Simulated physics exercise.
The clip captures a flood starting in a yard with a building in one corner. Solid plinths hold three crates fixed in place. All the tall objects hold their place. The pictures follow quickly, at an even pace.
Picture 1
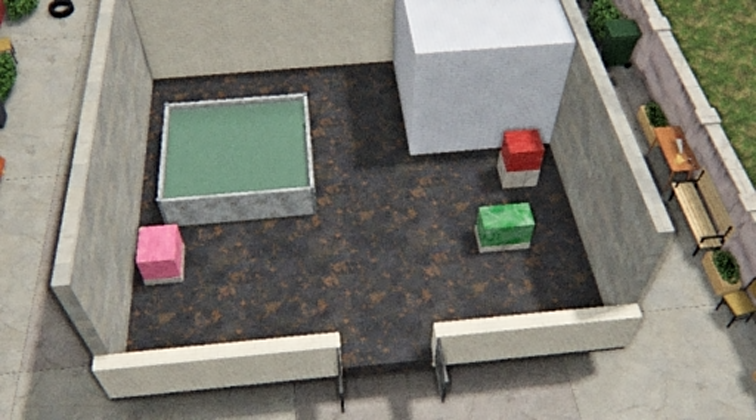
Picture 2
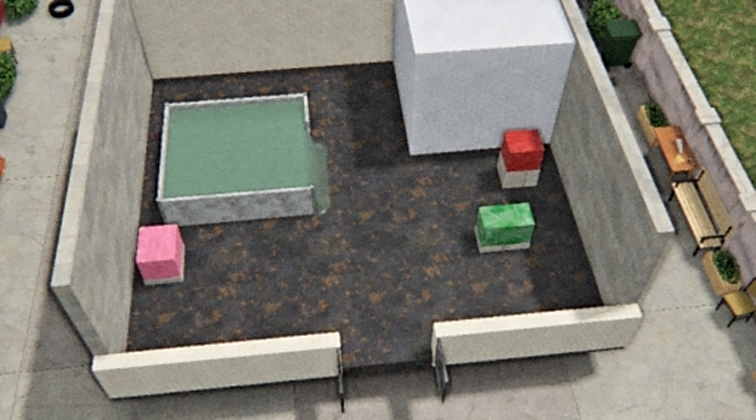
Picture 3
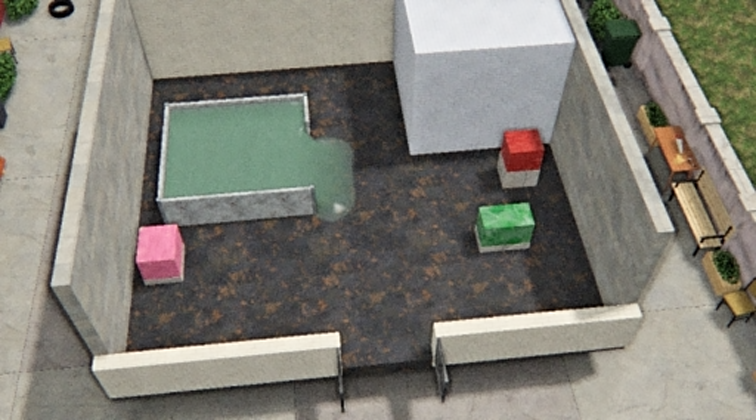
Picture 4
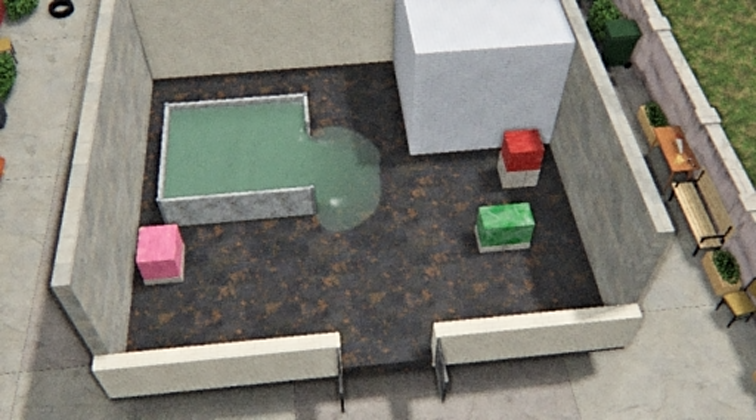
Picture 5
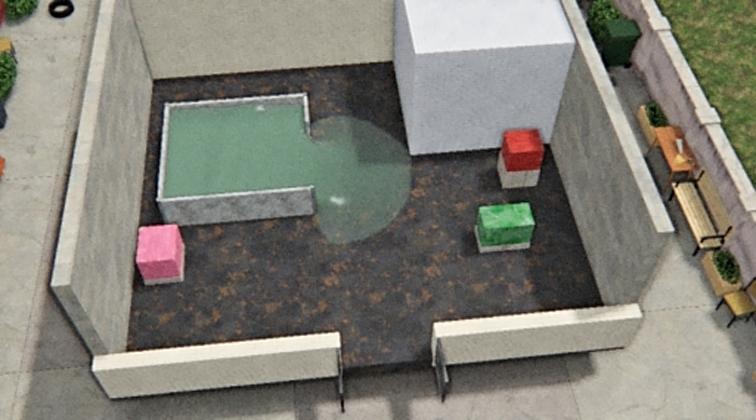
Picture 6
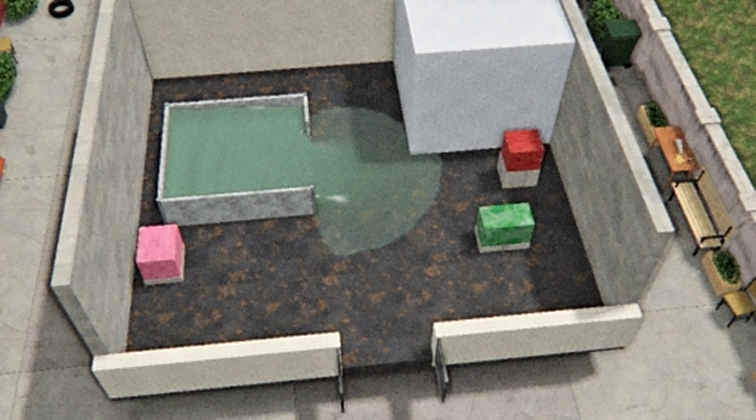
The clip shows a walled yard with coloured blocks and a large pale block-like building, where still greenish water in a tank begins pouring out through its right side and spreads rightward across the dark ground in a widening, rounded sheet.
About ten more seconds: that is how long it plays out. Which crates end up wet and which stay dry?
The green crate gets wet; the red crate stays dry; the pink crate gets wet.
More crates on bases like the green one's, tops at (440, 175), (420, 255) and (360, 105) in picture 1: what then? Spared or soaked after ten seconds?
Is reached, then is reached, then is reached.
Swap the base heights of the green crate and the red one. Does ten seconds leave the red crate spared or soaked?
The red one gets flooded.
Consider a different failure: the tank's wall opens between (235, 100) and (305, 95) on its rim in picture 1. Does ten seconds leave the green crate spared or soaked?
Note: Green crate stays out of reach.
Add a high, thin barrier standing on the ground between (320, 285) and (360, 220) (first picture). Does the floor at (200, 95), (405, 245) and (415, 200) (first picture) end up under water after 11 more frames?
First unwetted, then inundated, then inundated.
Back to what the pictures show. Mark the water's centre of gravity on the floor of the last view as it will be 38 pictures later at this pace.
I'd place it roughly at (376, 197).
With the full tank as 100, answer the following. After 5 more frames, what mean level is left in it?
About 72 per cent.
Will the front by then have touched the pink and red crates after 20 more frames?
Pink crate dry, red crate wet.
A moment on, water covers 30 % of the floor; the green crate water round its plinth, the red crate water round its plinth, the pink crate not reached.
Next, water covers 40 % of the floor; the green crate water round its plinth, the red crate water round its plinth, the pink crate not reached.
Then, water covers 55 % of the floor; the green crate water round its plinth, the red crate water round its plinth, the pink crate not reached.
Later, water covers 75 % of the floor; the green crate water round its plinth, the red crate water round its plinth, the pink crate not reached.
In the end, water covers 100 % of the floor; the green crate was topped, the red crate stayed above the water, the pink crate was topped.
